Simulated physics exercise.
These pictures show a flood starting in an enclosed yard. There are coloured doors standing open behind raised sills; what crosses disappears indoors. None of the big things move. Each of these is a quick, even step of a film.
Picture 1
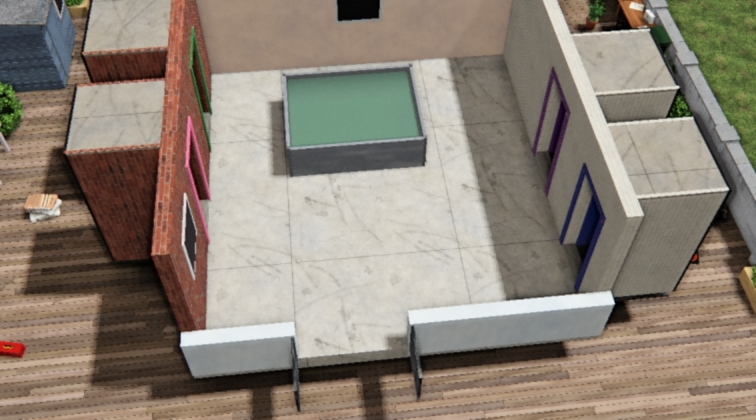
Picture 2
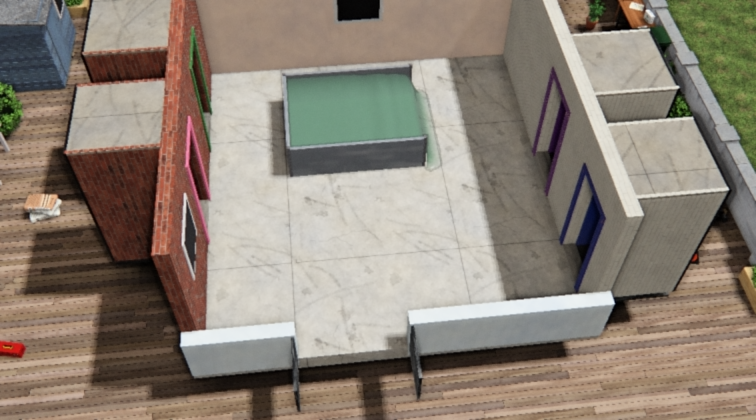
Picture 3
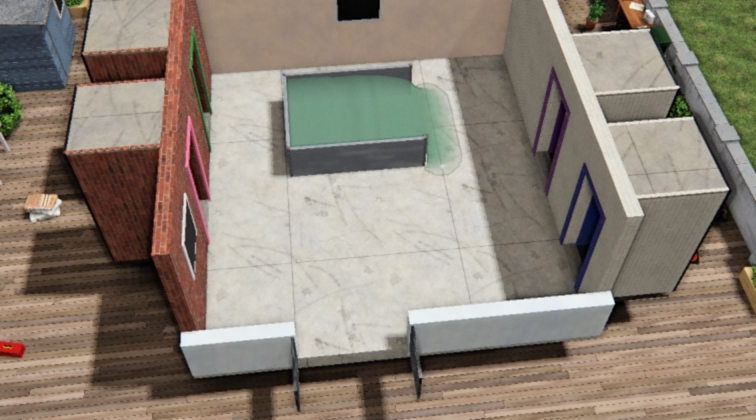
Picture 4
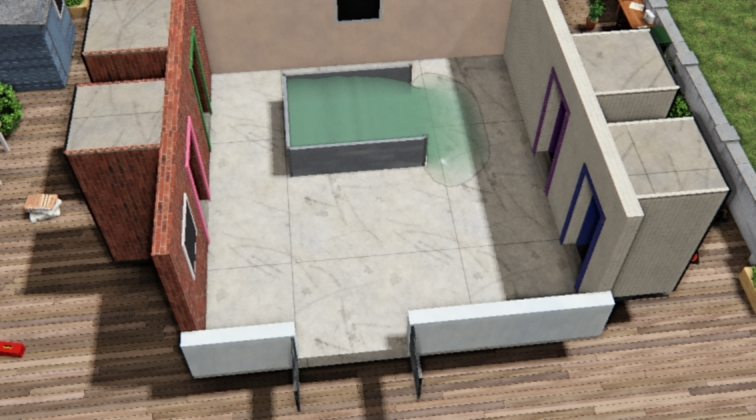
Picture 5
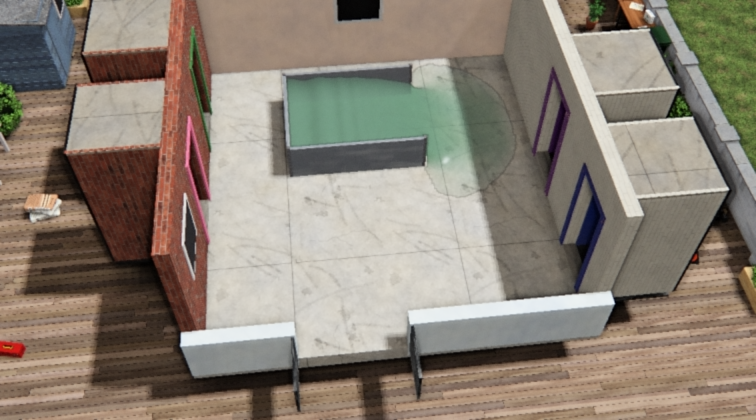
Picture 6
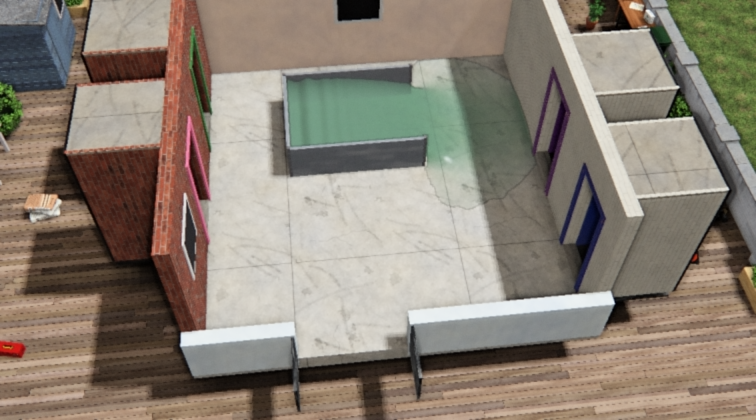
To begin with, a grey-walled tank of green water sits whole and still on the pale floor of a walled yard. Its right side then opens and water pours out, spreading across the floor in a widening, rounded sheet toward the purple-framed doorway, growing thinner and fainter as it extends.
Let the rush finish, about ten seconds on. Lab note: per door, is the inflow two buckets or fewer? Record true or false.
Green door true; blue door false; pink door false; purple door false.
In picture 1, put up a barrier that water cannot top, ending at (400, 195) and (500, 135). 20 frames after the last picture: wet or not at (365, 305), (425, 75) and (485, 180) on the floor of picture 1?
In order: Untouched, soaked, soaked.
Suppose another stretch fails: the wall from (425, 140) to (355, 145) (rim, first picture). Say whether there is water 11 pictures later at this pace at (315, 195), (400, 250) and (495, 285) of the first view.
Taking the points in order: Unwetted, swamped and swamped.
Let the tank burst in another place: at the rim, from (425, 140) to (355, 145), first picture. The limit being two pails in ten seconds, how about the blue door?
At the blue door, the inflow beats the threshold.
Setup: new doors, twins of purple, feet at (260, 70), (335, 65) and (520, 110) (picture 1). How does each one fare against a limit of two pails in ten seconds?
First stays short of it, second stays short of it, third crosses the line.
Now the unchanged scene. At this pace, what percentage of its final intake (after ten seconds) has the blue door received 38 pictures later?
Roughly 35 percent.
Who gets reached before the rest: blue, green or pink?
The door marked blue comes first.
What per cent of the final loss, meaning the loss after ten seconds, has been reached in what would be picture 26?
Working it through, I arrive at 25 per cent.
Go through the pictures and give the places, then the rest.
In the first picture, the water tank at (352, 108) is whole and still.
In the second picture, the front is at (429, 168), out from the gap at (415, 118).
In the third picture, water pours out at (415, 120) and has run to (450, 169).
In the fourth picture, the front is at (444, 79), out from the gap at (415, 121).
In the fifth picture, water pours out at (415, 122) and has run to (509, 157).
In the sixth picture, water pours out at (415, 122) and has run to (534, 160).
A moment on, water covers 25 % of the floor; the green door not reached, the blue door not reached, the pink door not reached, the purple door under two buckets in.
Next, water covers 30 % of the floor; the green door not reached, the blue door wet at the sill, nothing in, the pink door not reached, the purple door over two buckets in.
Then, water covers 45 % of the floor; the green door not reached, the blue door under two buckets in, the pink door not reached, the purple door far over two buckets in.
Later, water covers 85 % of the floor; the green door under two buckets in, the blue door far over two buckets in, the pink door wet at the sill, nothing in, the purple door far over two buckets in.
In the end, water covers 100 % of the floor; the green door under two buckets in, the blue door far over two buckets in, the pink door over two buckets in, the purple door far over two buckets in.
